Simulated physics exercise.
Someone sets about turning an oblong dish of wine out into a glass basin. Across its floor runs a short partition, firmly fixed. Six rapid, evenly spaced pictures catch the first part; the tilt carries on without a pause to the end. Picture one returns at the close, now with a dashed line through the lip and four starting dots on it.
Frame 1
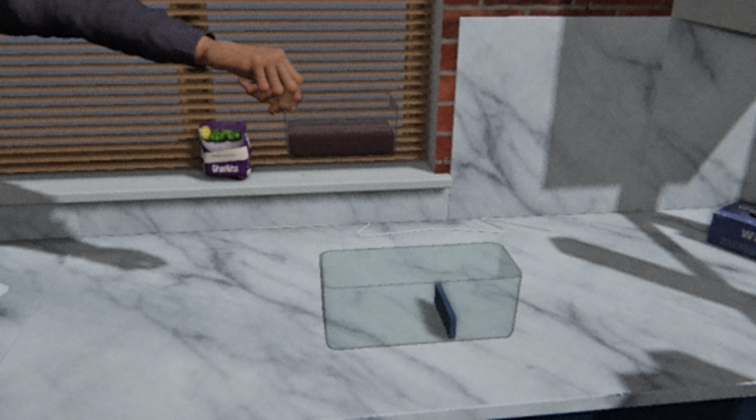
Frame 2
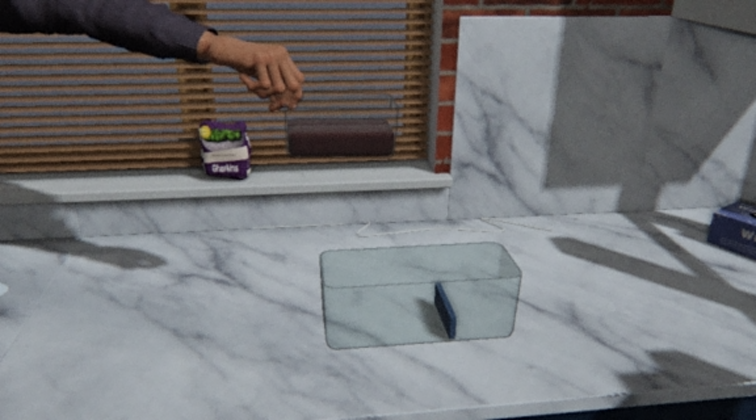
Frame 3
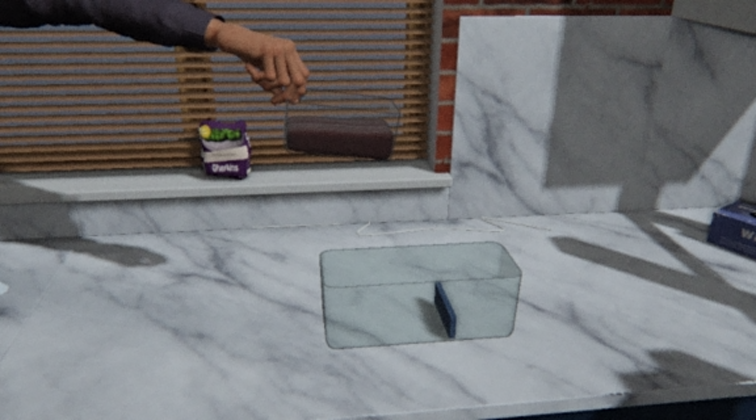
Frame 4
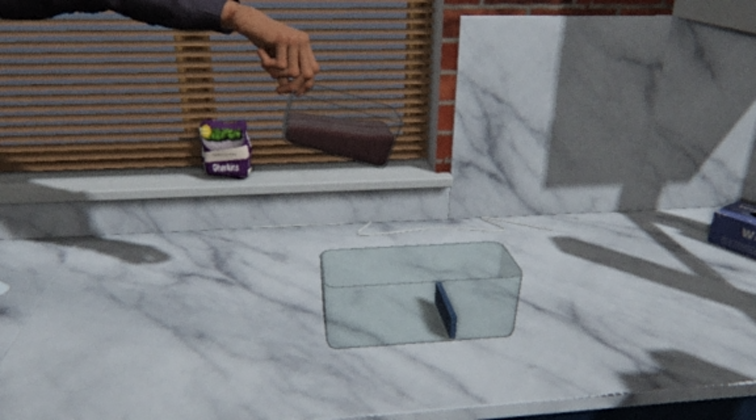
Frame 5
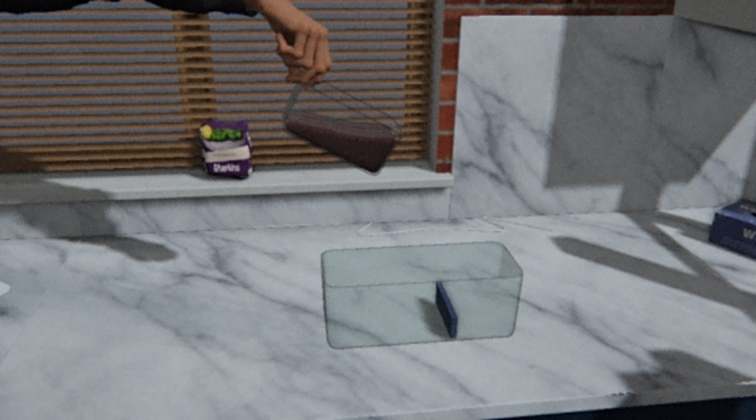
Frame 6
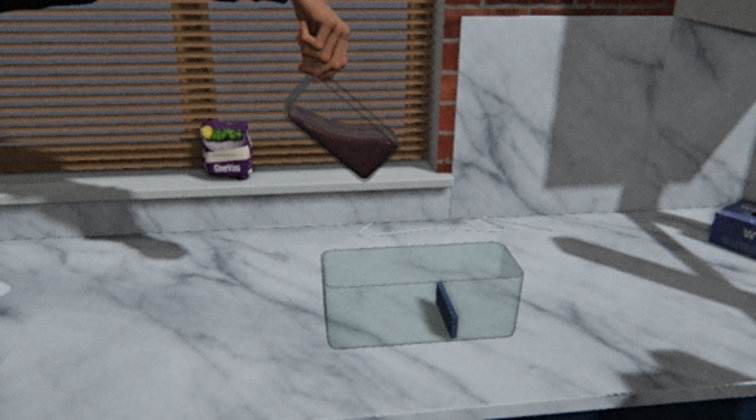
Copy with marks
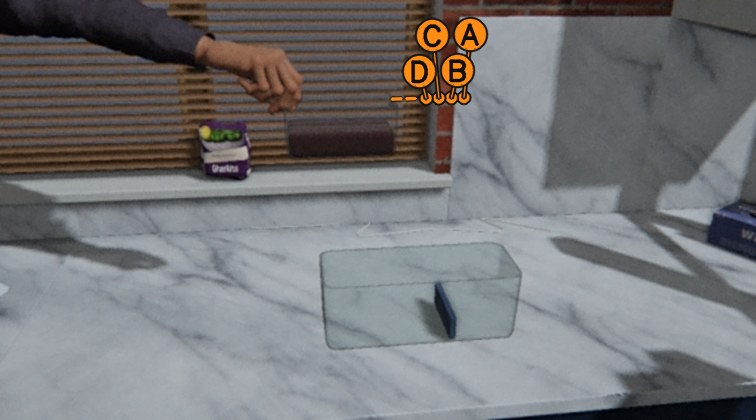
A white marble kitchen counter with grey veins, seen from slightly above by a still camera, runs before a window with brown wooden blinds and red brick beside it. A clear basin holding a short dark blue partition sits centrally, with a purple packet on the sill and a blue box at right. A dark-sleeved hand above tilts a clear dish of dark red wine, lowering its right end steadily while the liquid stays inside.
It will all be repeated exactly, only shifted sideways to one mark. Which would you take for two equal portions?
Go for D.
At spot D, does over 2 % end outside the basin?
Yes, it does.
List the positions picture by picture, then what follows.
Upright, lip at (392, 99); basin from (326, 347) to (512, 333); top of the wall at (446, 299); nothing has left yet, in the first picture.
Tipped about 2°, lip at (393, 100); nothing has left yet, in the second picture.
Tipped about 8°, lip at (395, 105); nothing has left yet, in the third picture.
Tipped about 17°, lip at (397, 114); nothing has left yet, in the fourth picture.
Tipped about 29°, lip at (398, 126); nothing has left yet, in the fifth picture.
Tipped about 42°, lip at (396, 138); nothing has left yet, in the sixth picture.
On the marked copy, A at (463, 97); B at (451, 97); C at (438, 98); D at (426, 98).
If A is chosen, about 18 % ends left of the wall and 75 % right of it; 8 % is lost outside.
If B is chosen, about 25 % ends left of the wall and 64 % right of it; 12 % is lost outside.
If C is chosen, about 36 % ends left of the wall and 55 % right of it; 9 % is lost outside.
If D is chosen, about 48 % ends left of the wall and 45 % right of it; 8 % is lost outside.
